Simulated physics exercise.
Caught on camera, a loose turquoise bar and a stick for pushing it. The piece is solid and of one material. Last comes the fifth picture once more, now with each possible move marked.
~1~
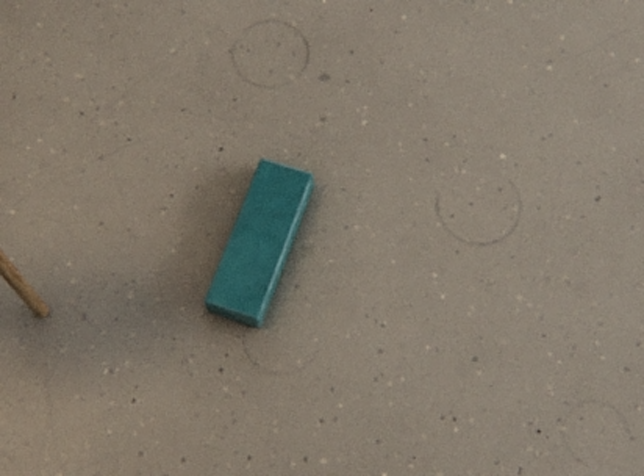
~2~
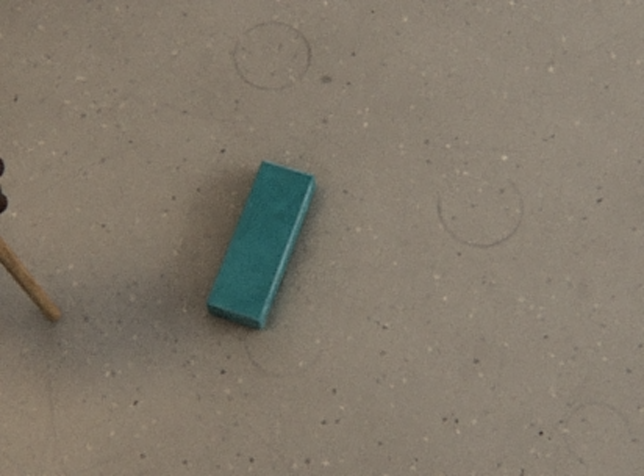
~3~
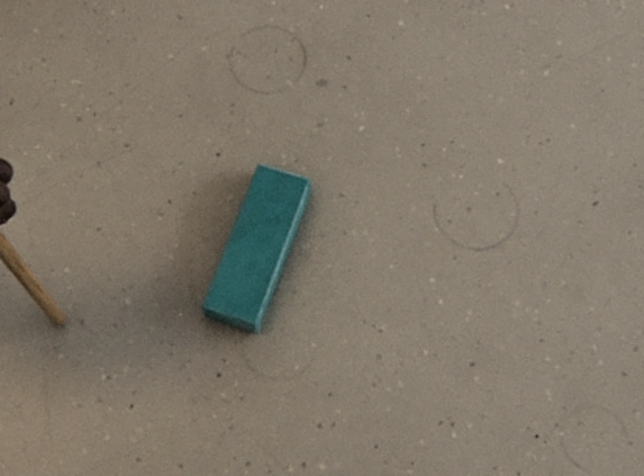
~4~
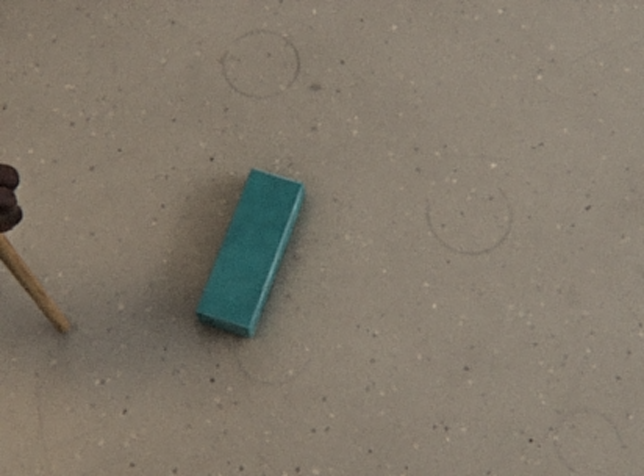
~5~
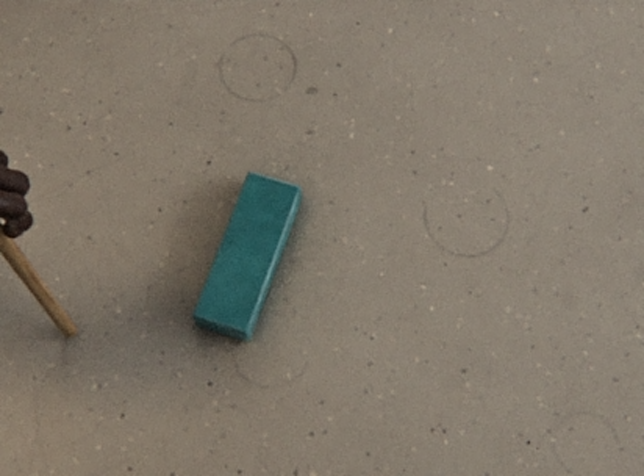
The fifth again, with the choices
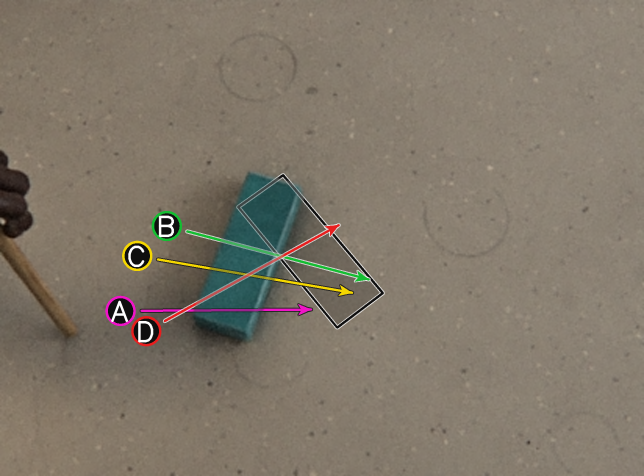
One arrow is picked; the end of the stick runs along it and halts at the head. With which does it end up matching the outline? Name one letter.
Push along A.
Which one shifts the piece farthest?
Stroke D.
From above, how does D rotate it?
On that stroke, anticlockwise.
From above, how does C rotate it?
Anticlockwise.
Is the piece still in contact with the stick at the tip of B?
At the end, yes.
On the copy, A from (142, 311) to (311, 310); B from (187, 231) to (369, 279); C from (158, 259) to (352, 293); D from (165, 321) to (339, 225).
On A. First, foot of the stick (203, 311), piece (253, 250).
Then, foot of the stick (264, 310), piece (285, 247).
Finally, foot of the stick (311, 310), piece (308, 240); it fills the outline.
By contrast, B leaves the piece out of the outline, at (325, 309); C leaves the piece out of the outline, at (345, 234); D leaves the piece out of the outline, at (374, 204).
